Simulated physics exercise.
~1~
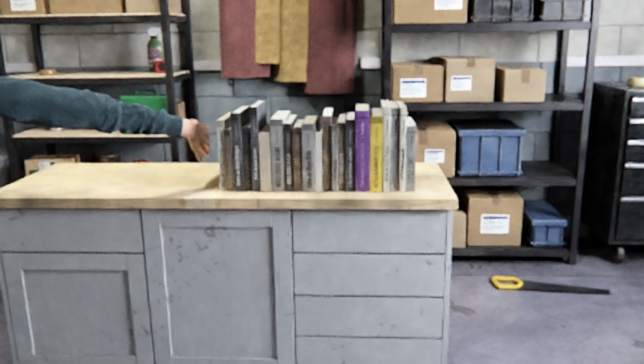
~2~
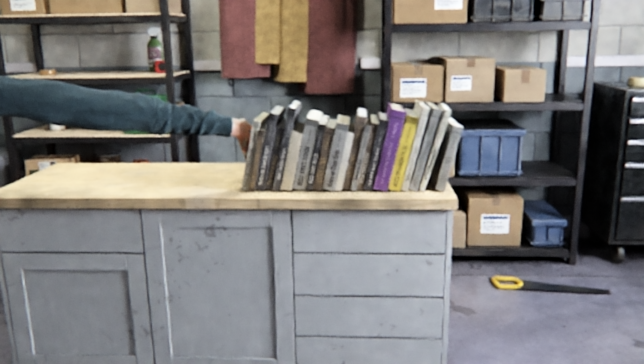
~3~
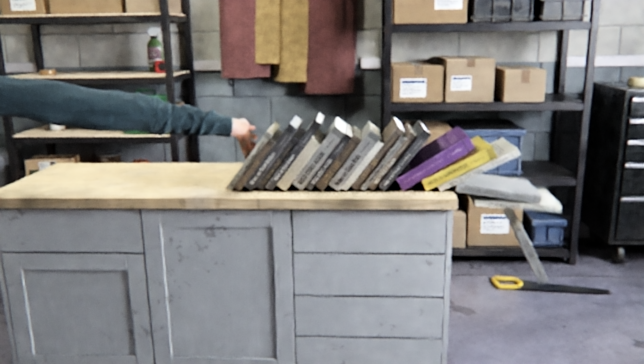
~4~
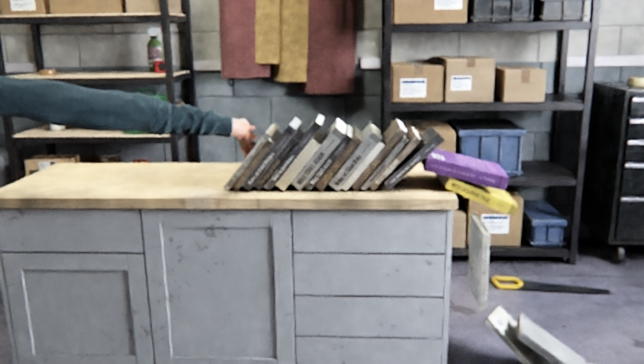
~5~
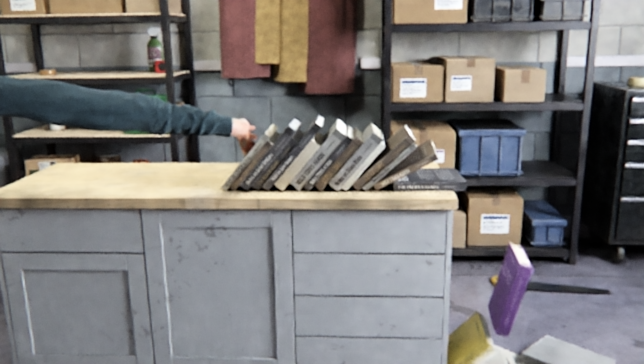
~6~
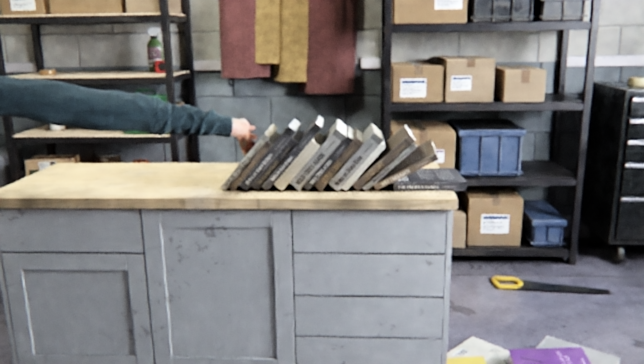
In a workshop, an arm reached in from the left and pushed a row of upright books along a worktop, tipping them rightward until the purple, yellow and several others dropped to the floor, while the rest stayed leaning on top.
